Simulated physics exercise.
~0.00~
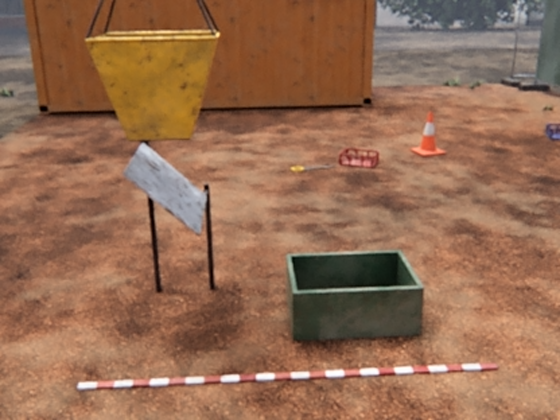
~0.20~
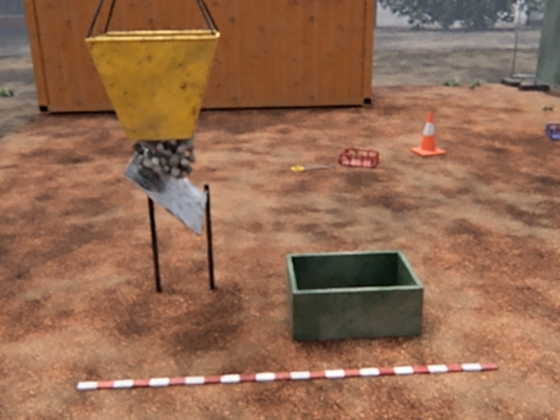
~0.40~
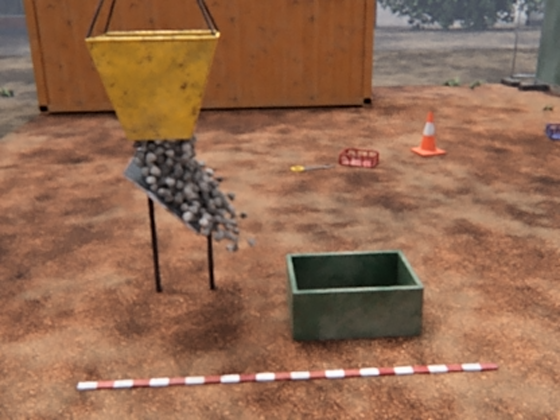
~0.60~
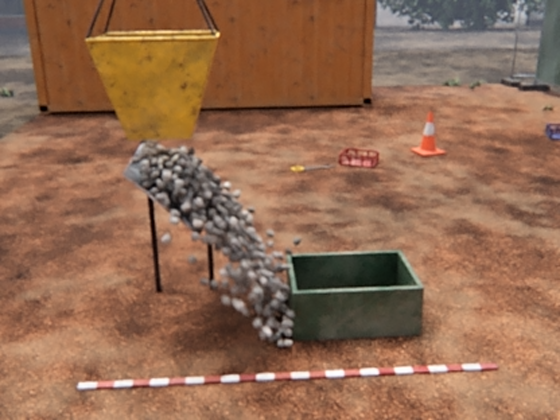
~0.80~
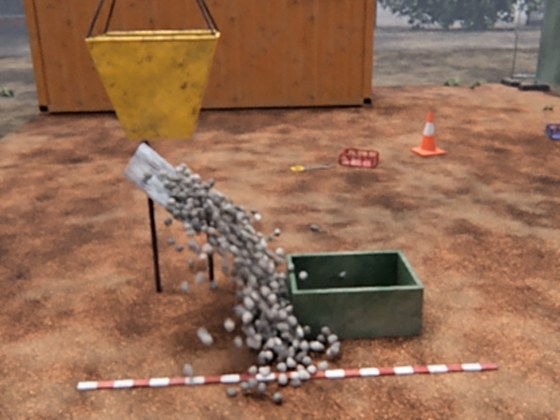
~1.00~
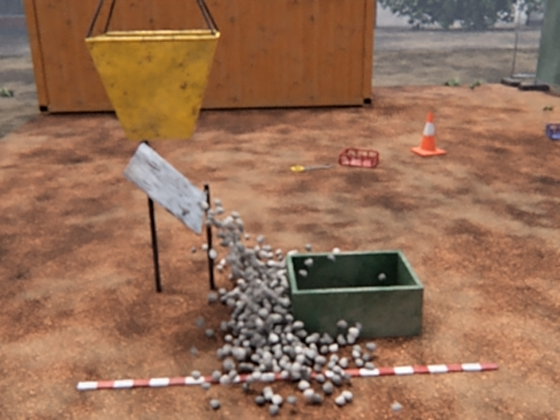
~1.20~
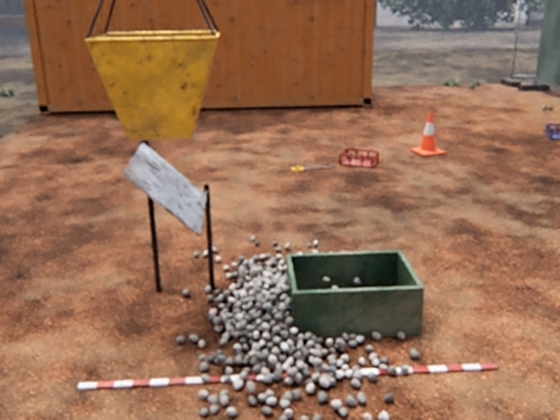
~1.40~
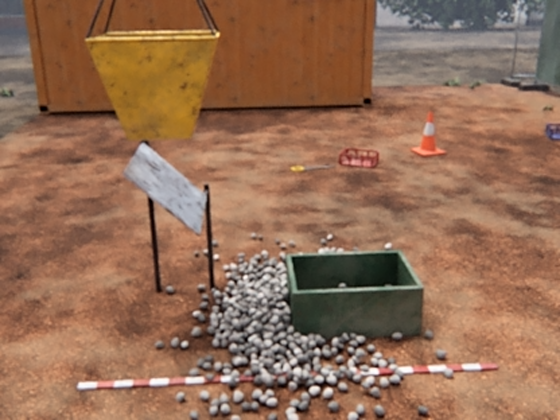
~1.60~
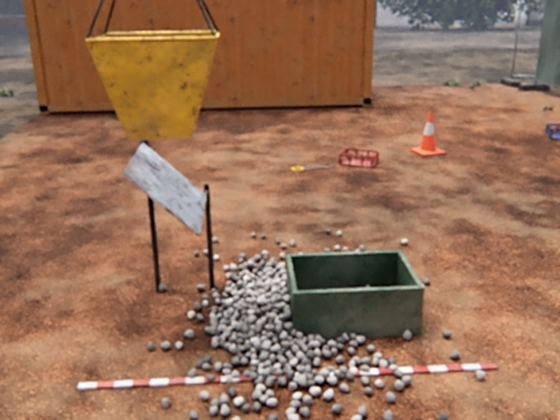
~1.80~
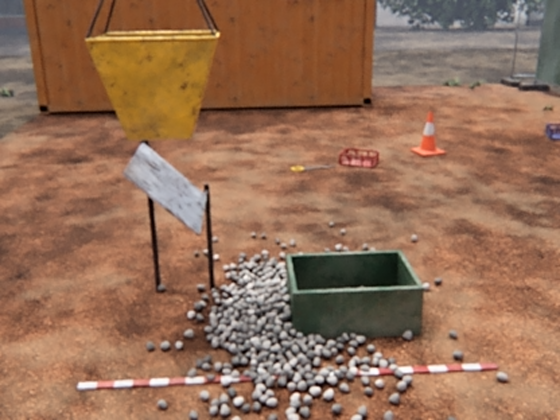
On a dirt yard, stones drop from a yellow skip, slide down steel and mostly miss the green bin.
